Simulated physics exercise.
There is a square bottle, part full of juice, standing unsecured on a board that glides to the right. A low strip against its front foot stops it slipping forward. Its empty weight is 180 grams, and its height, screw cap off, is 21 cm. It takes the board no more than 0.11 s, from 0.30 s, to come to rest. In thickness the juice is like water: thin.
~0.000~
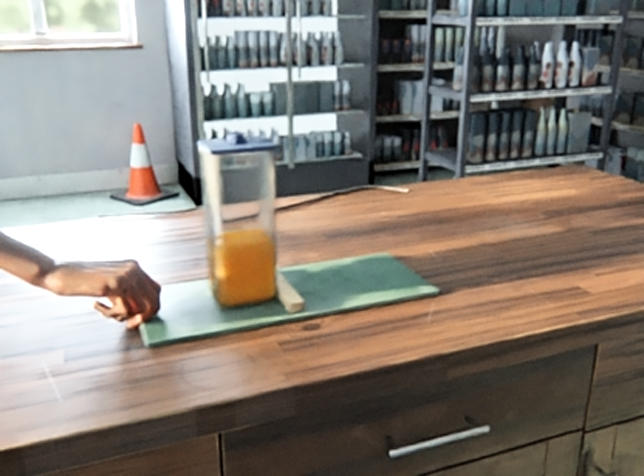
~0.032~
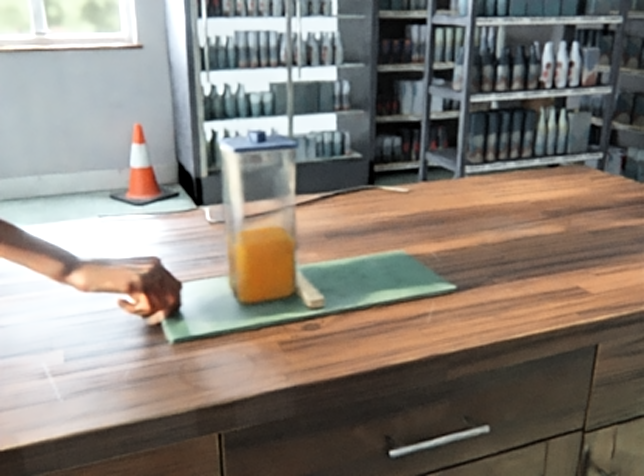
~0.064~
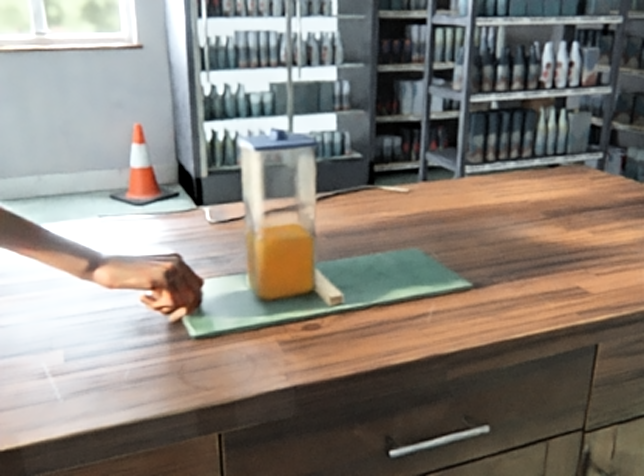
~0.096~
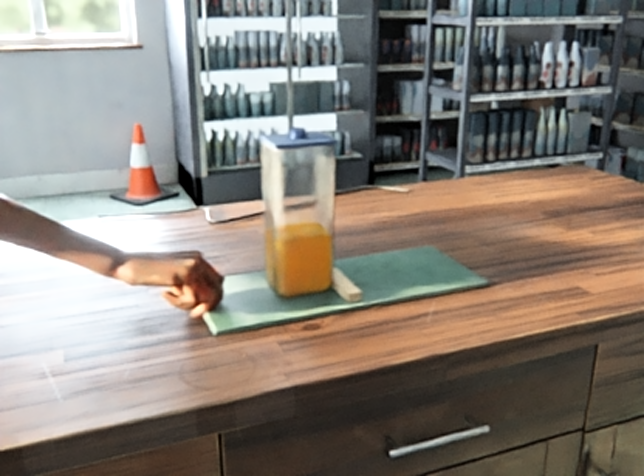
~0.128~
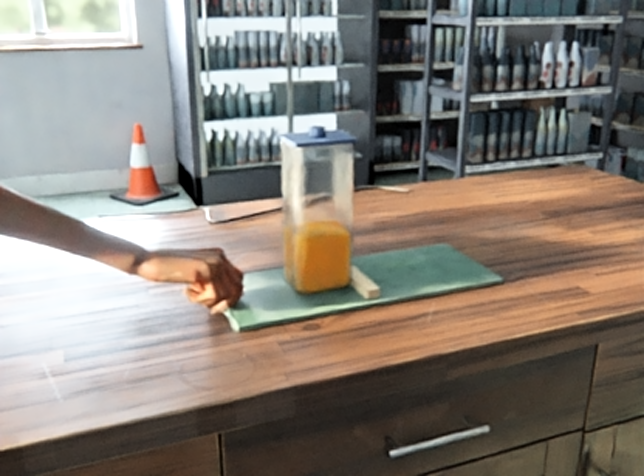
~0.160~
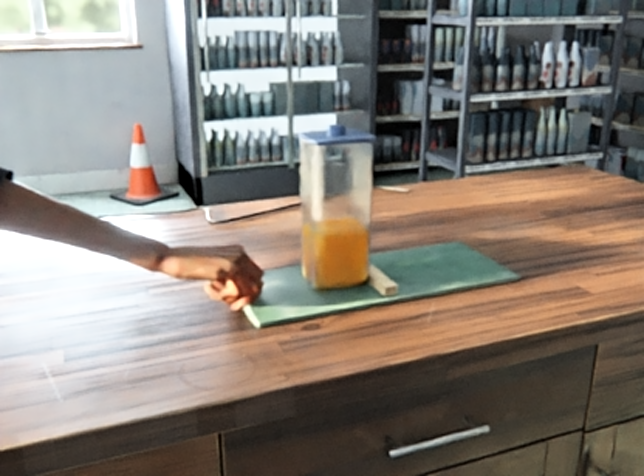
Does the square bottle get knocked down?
No, it keeps standing.
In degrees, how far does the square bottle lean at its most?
At most about 9°.
Then, 0.41 s in, the board moves at 0.00 m/s; the square bottle leans 6°.
Then, 0.53 s in, the square bottle leans 7°.
Then, 0.69 s in, the square bottle stands where it began.
Then, 0.91 s in, the square bottle stands where it began.
Finally, the square bottle stands where it began.
